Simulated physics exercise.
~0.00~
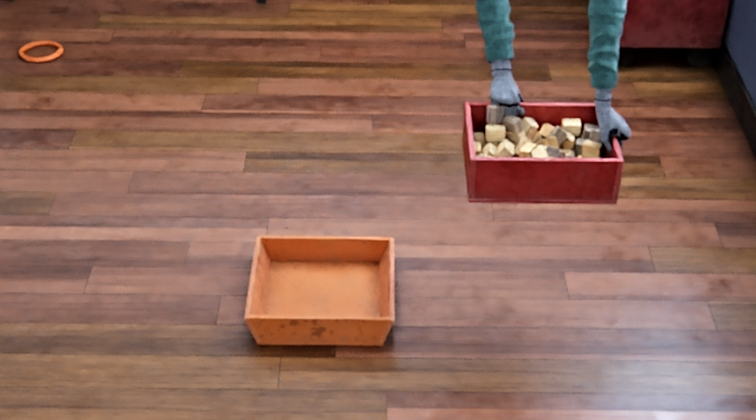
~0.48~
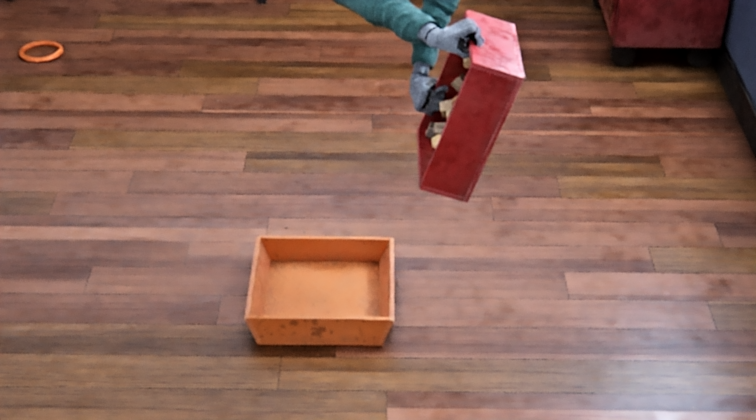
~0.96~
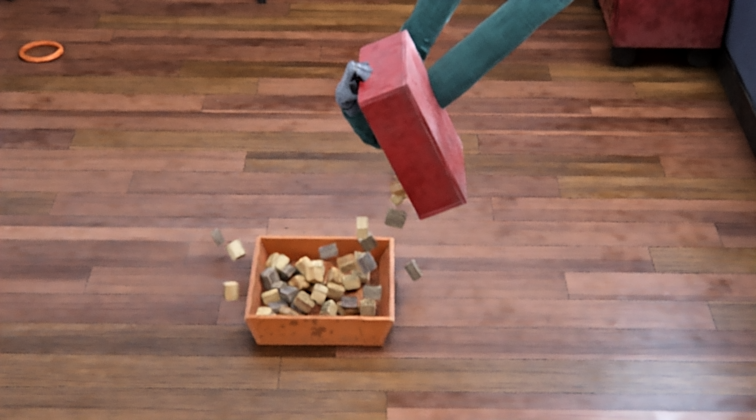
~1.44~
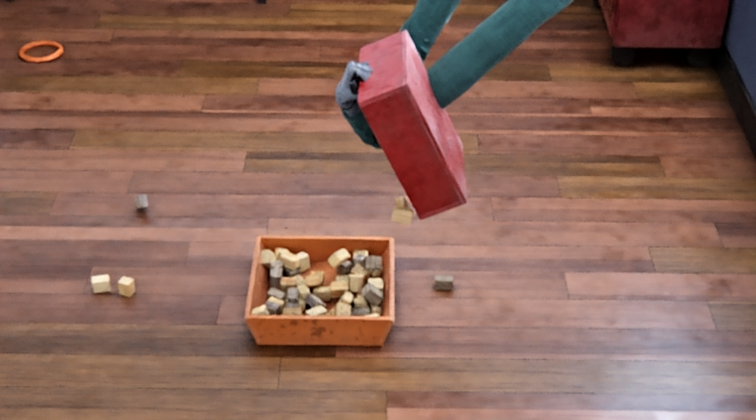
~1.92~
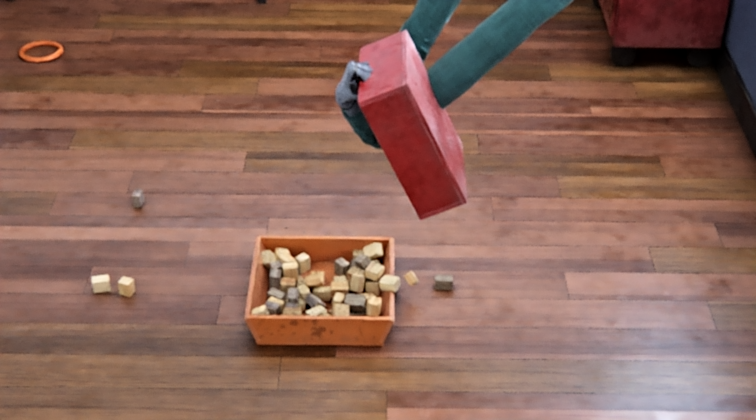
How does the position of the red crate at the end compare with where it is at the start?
At the start the red crate is level at the upper right, and at the end it is farther left and slightly higher, tipped over above the orange tub.
Two gloved hands tip a red crate, pouring wooden blocks into an orange tub, spilling a few.
